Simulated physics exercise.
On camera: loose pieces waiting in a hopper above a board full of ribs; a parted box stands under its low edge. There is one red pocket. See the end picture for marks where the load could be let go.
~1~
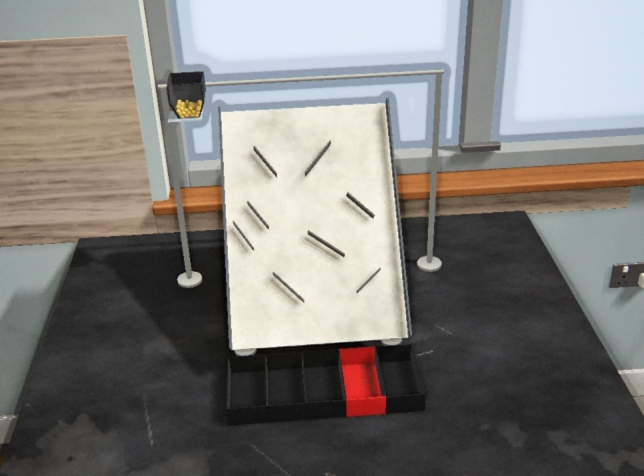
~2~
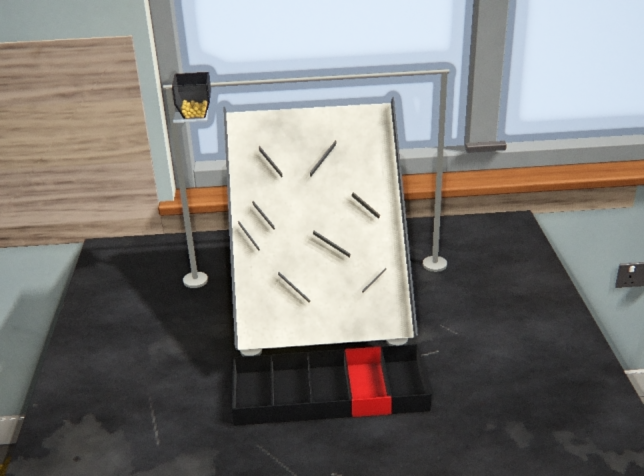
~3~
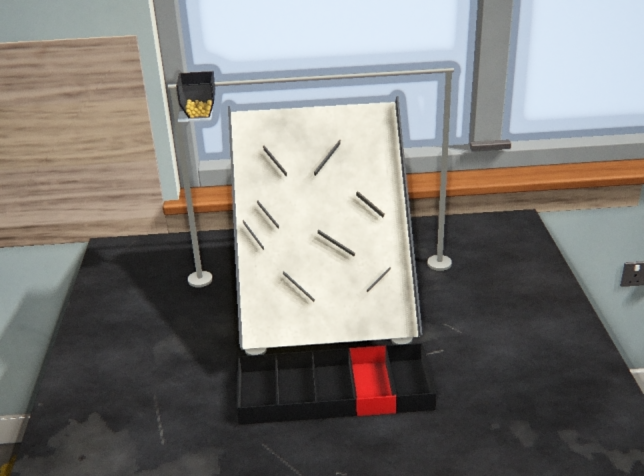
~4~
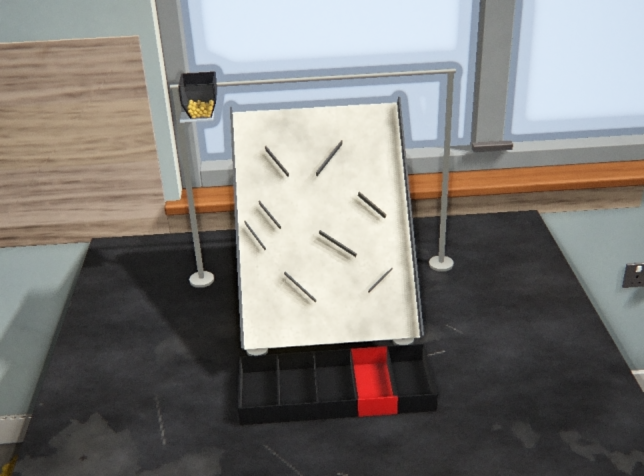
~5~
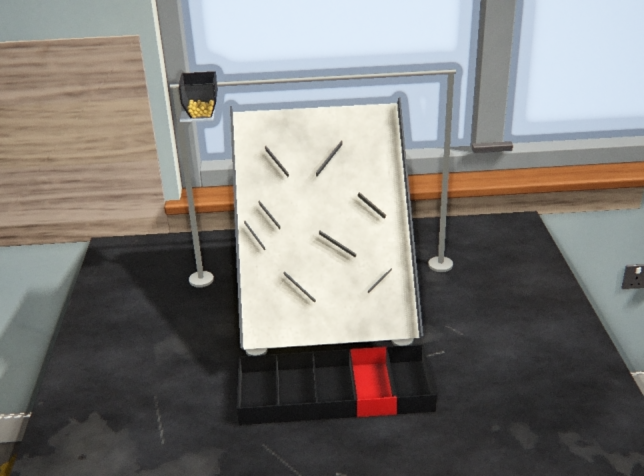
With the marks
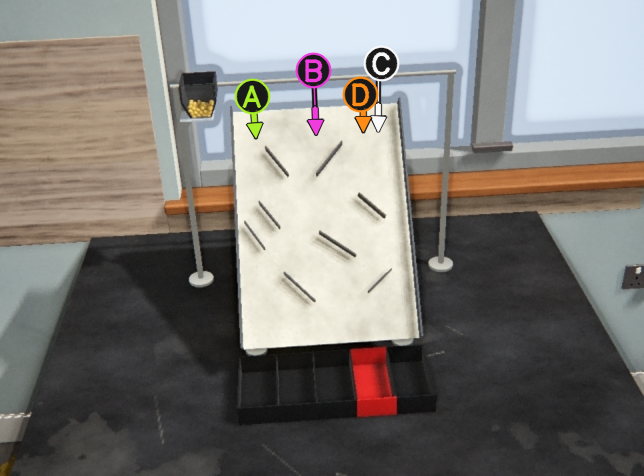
On a dark tabletop, a hopper of yellow pieces sitting still above a ribbed, tilted white board as the view shifts slightly.
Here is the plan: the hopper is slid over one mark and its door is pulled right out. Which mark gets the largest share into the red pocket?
Use mark B.
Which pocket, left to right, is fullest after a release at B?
The fourth.
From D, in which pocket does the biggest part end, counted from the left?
The fifth from the left.
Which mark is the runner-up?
A it is.
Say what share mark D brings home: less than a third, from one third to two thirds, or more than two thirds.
Less than a third.
On the marked copy, mark A meets the board at (255, 132); mark B meets the board at (315, 129); mark C meets the board at (378, 126); mark D meets the board at (363, 126).
With A, close to a third in the red pocket, close to half in other pockets, only a few held on the board, a small share outside the box.
With B, close to half in the red pocket, close to half in other pockets.
With C, only a few in the red pocket, all but a few in other pockets, a small share outside the box.
With D, a small share in the red pocket, the bulk in other pockets, a small share outside the box.
